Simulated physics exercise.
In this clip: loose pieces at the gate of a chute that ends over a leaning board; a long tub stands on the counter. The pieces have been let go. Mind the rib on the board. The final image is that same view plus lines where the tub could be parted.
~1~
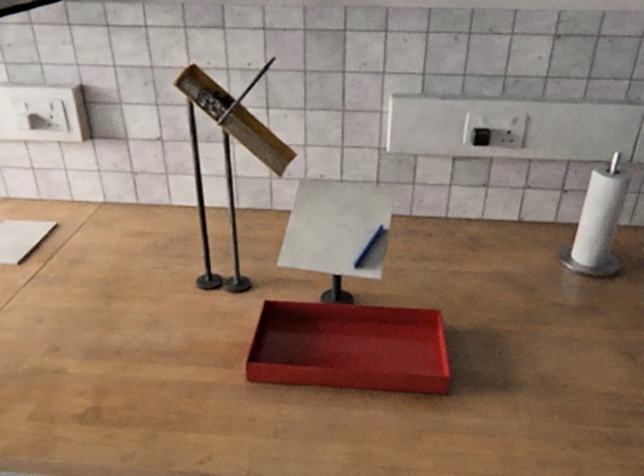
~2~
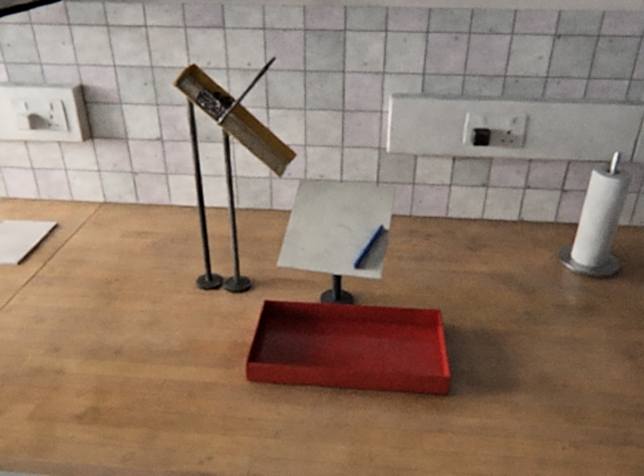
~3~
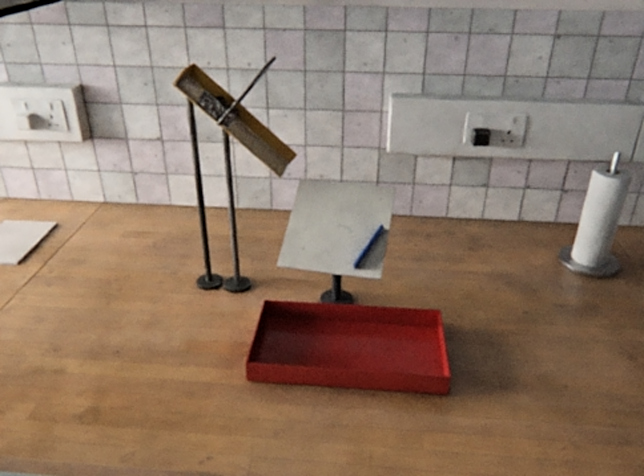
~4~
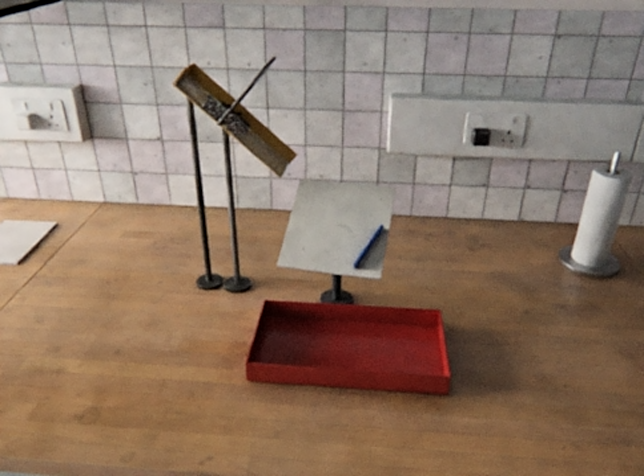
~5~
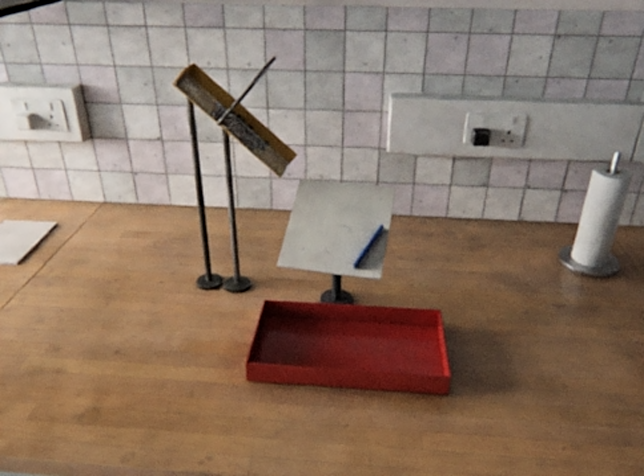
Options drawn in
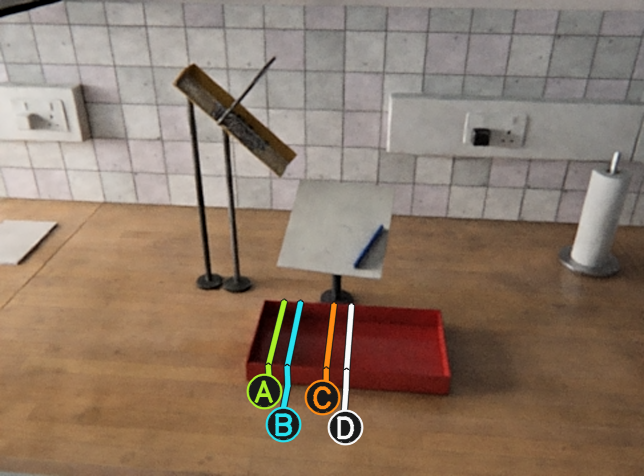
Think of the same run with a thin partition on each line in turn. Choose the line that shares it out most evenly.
I would pick line C.
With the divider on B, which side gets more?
More lands on the right.
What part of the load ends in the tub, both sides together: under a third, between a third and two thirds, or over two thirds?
About that: Over two thirds.
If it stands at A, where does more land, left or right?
The right side.
On the marked copy, line A crosses the front rim at (268, 364); line B crosses the front rim at (287, 366); line C crosses the front rim at (326, 368); line D crosses the front rim at (346, 370).
Choosing A, of what is caught, just a few on the left of the divider, almost all on the right.
Choosing B, of what is caught, about a tenth on the left of the divider, almost all on the right.
Choosing C, of what is caught, roughly half on the left of the divider, roughly half on the right.
Choosing D, of what is caught, almost all on the left of the divider, about a tenth on the right.
